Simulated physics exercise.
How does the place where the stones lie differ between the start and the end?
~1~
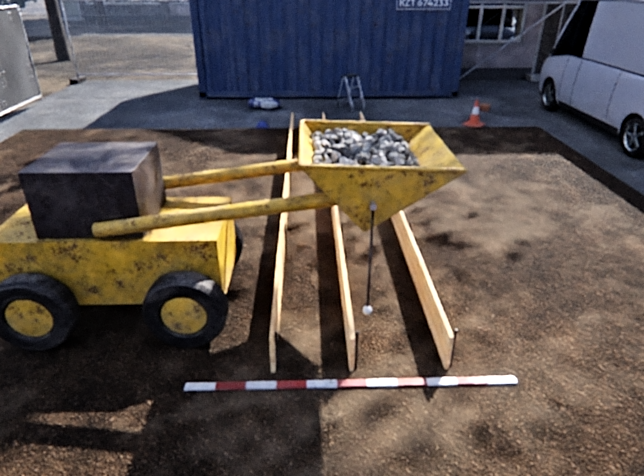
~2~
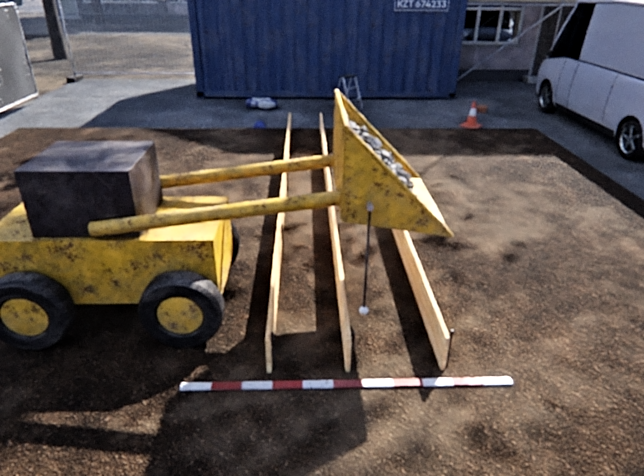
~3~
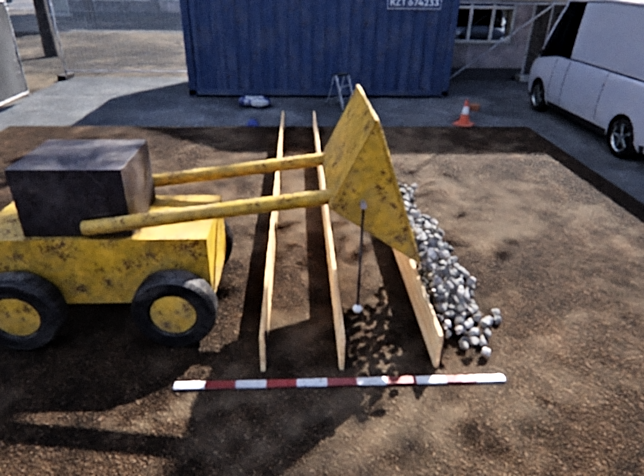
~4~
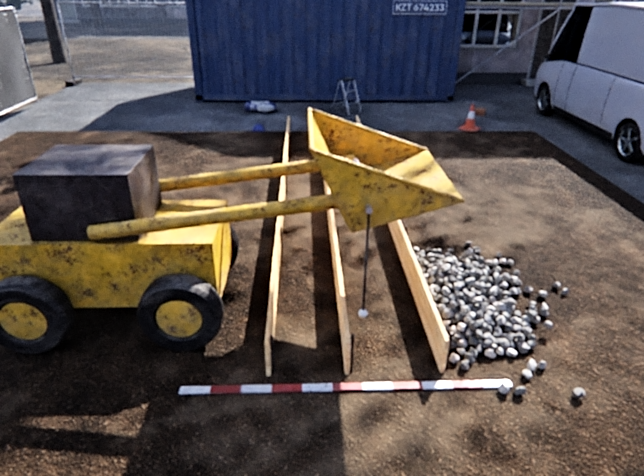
At the start the stones are heaped in the raised yellow bucket. At the end they lie spread on the ground to the right of the right-hand board.
